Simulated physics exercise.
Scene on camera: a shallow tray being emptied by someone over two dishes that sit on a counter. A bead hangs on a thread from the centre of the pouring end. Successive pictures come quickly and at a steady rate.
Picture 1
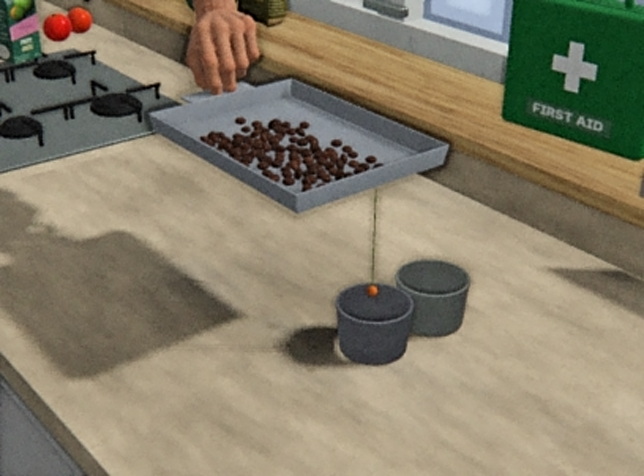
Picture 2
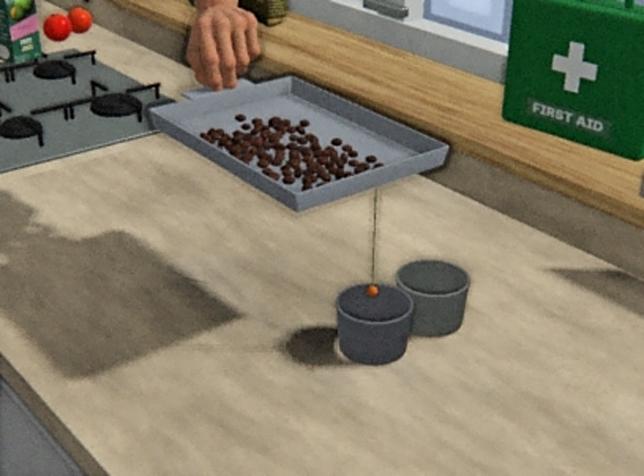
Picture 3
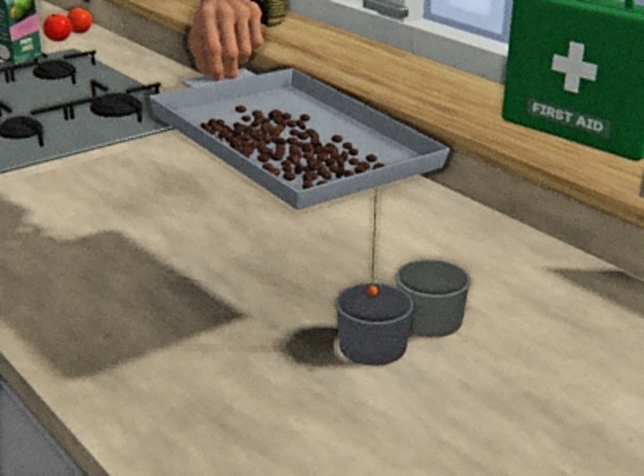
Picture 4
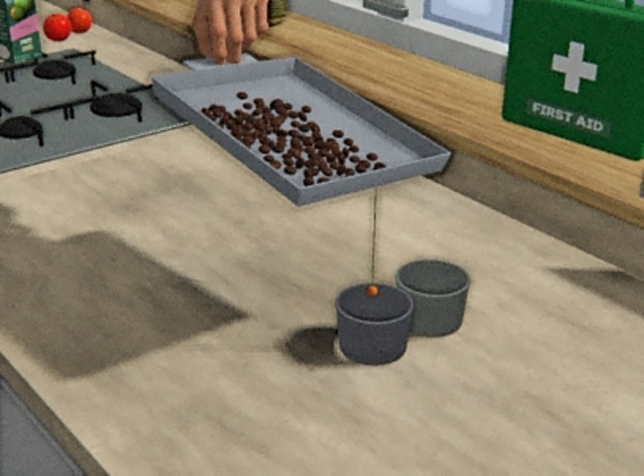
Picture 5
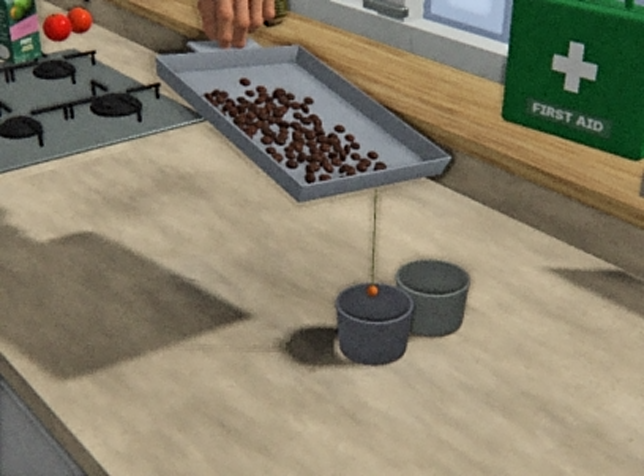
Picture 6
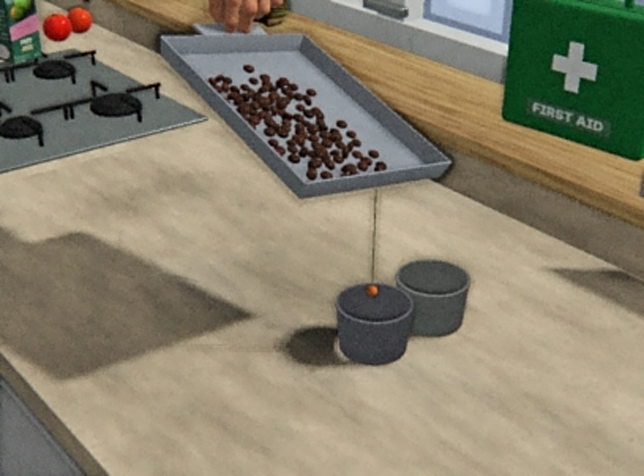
A hand gradually tilting a shallow grey tray of dark brown chocolate drops above two small dishes on a kitchen counter.
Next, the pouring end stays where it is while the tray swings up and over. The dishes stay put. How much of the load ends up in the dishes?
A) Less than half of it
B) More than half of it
More than half of it.
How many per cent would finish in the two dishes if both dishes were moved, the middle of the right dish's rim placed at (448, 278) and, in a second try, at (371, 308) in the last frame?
The first position comes out at 80 per cent, the other at 0 per cent.
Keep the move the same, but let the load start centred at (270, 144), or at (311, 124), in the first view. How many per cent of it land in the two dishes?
Estimate: 80 % first, 80 % second.
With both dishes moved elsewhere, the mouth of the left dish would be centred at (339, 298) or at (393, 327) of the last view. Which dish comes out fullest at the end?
The dish at right, then the dish at right.
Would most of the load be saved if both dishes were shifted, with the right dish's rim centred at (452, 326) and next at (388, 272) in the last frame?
The pair would catch the lesser share the first time and the lesser share the second time.
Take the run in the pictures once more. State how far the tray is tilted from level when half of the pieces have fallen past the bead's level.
Reading: Some 105°.
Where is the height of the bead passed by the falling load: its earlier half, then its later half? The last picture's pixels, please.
I'd place the first part at (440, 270) and the rest at (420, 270).
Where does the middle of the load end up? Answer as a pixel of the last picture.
Near (433, 312).
Shortly afterwards, tray tipped steeply; all but a few on the tray; only a few in the air.
Next, tray tipped past a quarter turn; near a third on the tray; near a third in the right dish; a little outside both; near a quarter in the air.
Some moments later, tray tipped past a quarter turn; the bulk in the right dish; near a quarter outside both.
In the end, tray tipped past a quarter turn; none at all in the left dish; the bulk in the right dish; near a quarter outside both.
